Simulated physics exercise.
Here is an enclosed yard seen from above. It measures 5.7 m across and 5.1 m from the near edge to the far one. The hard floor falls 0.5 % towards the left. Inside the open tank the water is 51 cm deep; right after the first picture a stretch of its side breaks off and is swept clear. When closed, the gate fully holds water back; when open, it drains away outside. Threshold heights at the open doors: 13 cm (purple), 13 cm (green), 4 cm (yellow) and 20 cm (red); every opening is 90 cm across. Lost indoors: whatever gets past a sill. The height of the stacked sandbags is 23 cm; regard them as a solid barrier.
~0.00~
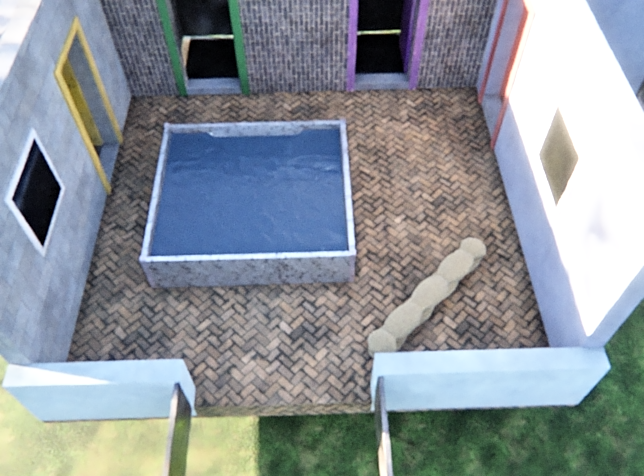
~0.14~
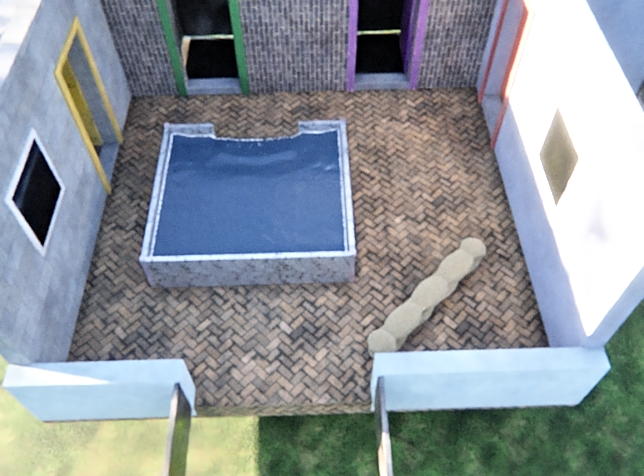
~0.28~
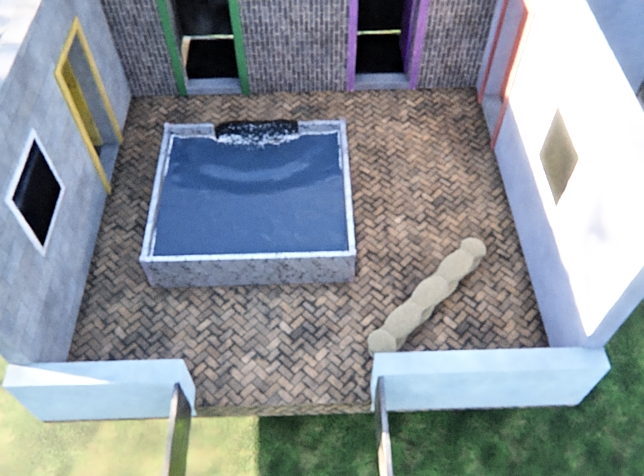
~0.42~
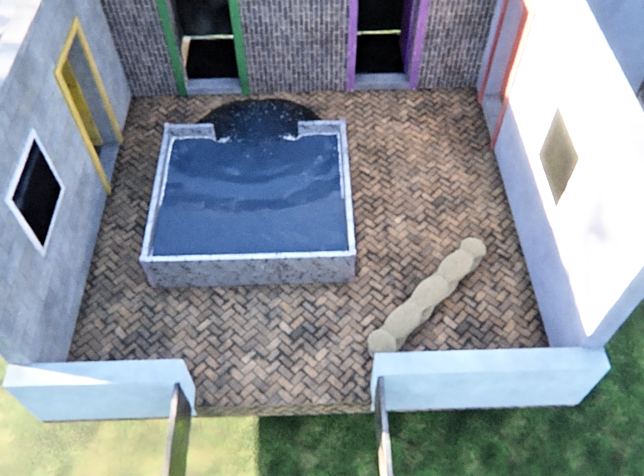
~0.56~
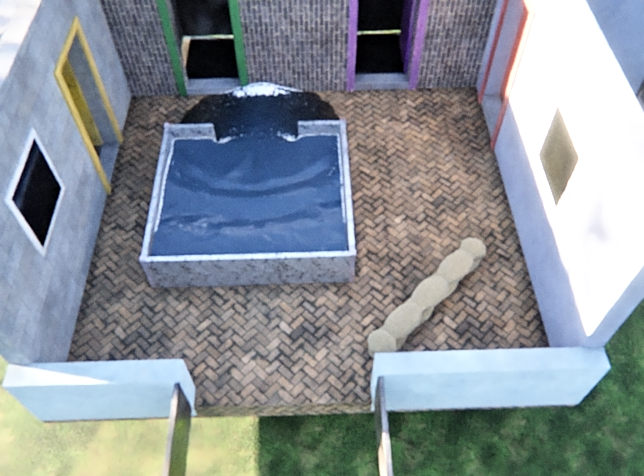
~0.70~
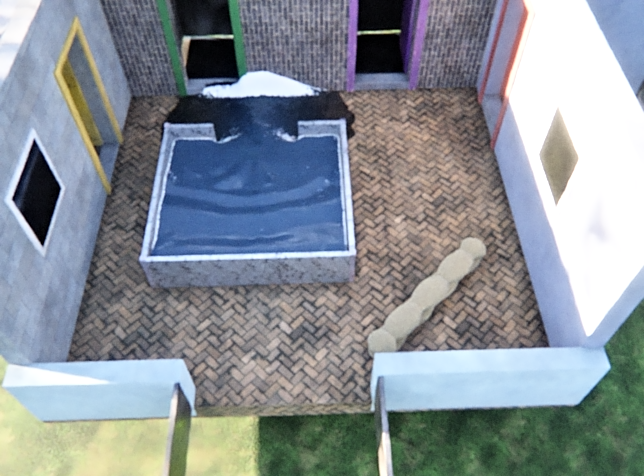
A raised stone tank of blue water losing part of its far side, dark water pouring out and spreading across the brick courtyard floor.
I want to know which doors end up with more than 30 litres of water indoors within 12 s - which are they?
The purple door: That much or less; the green door: More than that; the yellow door: More than that; the red door: That much or less.
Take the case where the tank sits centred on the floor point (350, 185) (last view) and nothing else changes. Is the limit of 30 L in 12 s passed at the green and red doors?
Green: Within limit; red: Within limit.
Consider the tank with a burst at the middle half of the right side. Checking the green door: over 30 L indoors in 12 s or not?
Then the green door ends up within bounds.
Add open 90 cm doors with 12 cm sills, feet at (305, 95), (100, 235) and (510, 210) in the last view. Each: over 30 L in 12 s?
Well, the first is on the high side, the second is on the low side, and the third is on the low side.
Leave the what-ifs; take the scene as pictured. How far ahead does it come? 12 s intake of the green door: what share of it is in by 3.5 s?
Roughly 80%.
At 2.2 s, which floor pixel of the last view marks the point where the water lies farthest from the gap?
That would be close to (471, 89).
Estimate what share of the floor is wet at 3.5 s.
Covered: Roughly 55 %.
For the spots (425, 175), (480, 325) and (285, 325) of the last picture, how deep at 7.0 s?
Reading - approx. 6 / 4 / 6 cm.
After 1.4 s water covers 15 % of the floor and is deepest (38 cm) near (263, 102); purple door 9 cm at the sill, 0 L in, green door 28 cm at the sill, 28 L in, yellow door not reached, red door not reached.
After 2.2 s water covers 35 % of the floor and is deepest (35 cm) near (263, 102); purple door 11 cm at the sill, 0 L in, green door 28 cm at the sill, 94 L in, yellow door 6 cm at the sill, 0 L in, red door 14 cm at the sill, 0 L in.
After 3.5 s water covers 55 % of the floor and is deepest (28 cm) near (143, 98); purple door 9 cm at the sill, 0 L in, green door 21 cm at the sill, 164 L in, yellow door 9 cm at the sill, 7 L in, red door 19 cm at the sill, 0 L in.
After 7.0 s water covers 95 % of the floor and is deepest (16 cm) near (68, 362); purple door 6 cm at the sill, 0 L in, green door 13 cm at the sill, 209 L in, yellow door 7 cm at the sill, 45 L in, red door 12 cm at the sill, 1 L in.
After 12.0 s water covers 95 % of the floor and is deepest (12 cm) near (61, 391); purple door 9 cm at the sill, 0 L in, green door 8 cm at the sill, 210 L in, yellow door 5 cm at the sill, 69 L in, red door 8 cm at the sill, 1 L in.
